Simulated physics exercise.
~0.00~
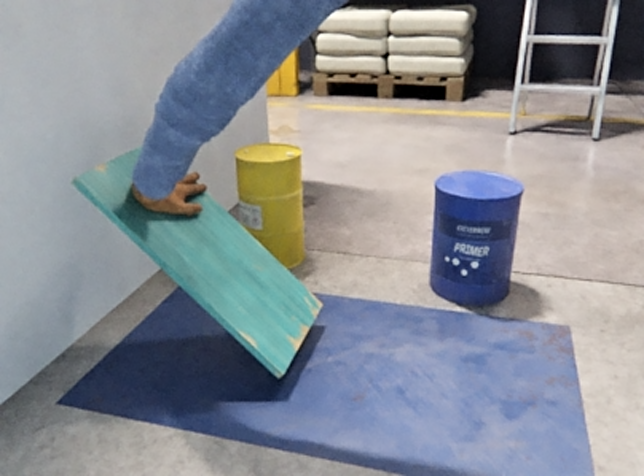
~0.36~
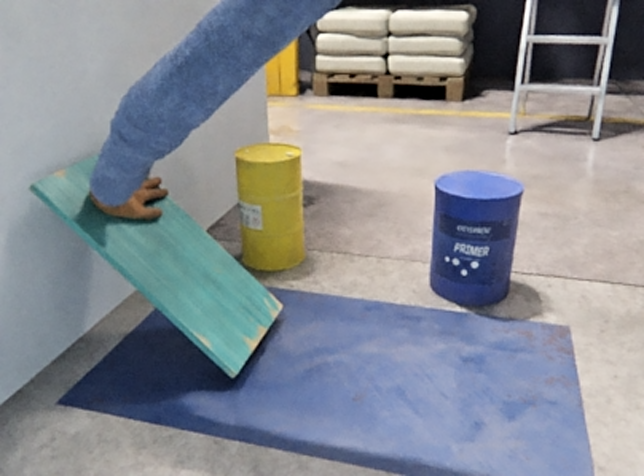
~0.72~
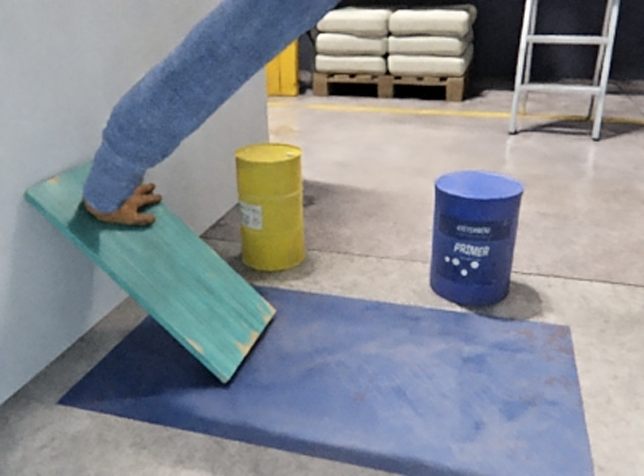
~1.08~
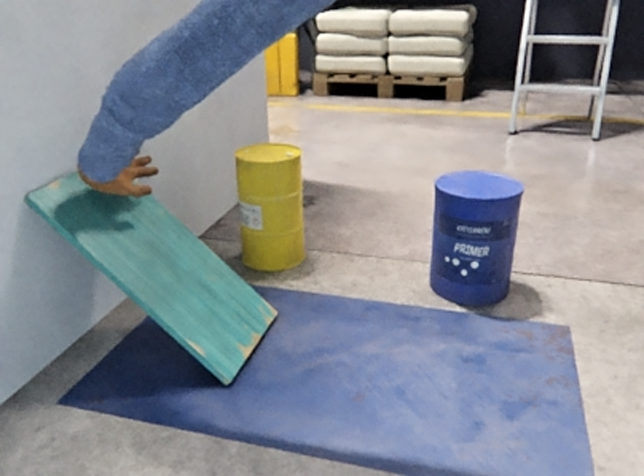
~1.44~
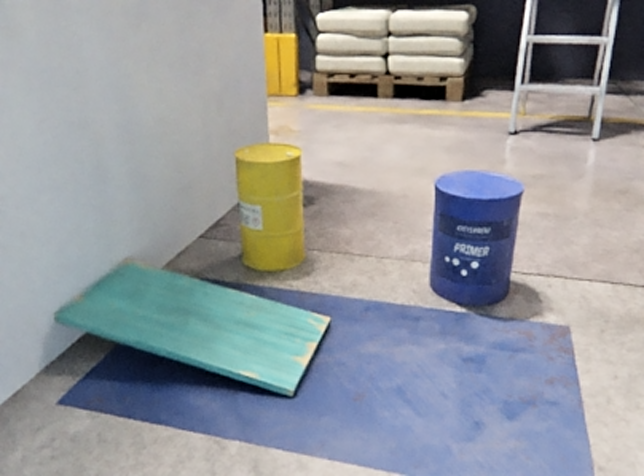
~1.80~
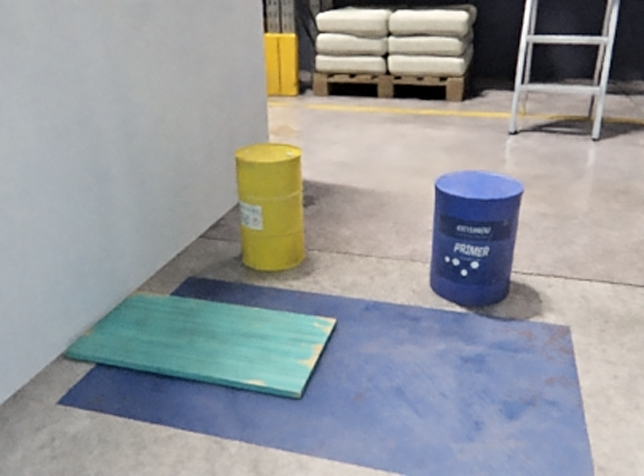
A turquoise board was lowered by a hand to lean against the pale wall on the left, and once the hand let go, its foot slipped out and it dropped flat onto the floor, while the yellow canister and blue pail stayed put.
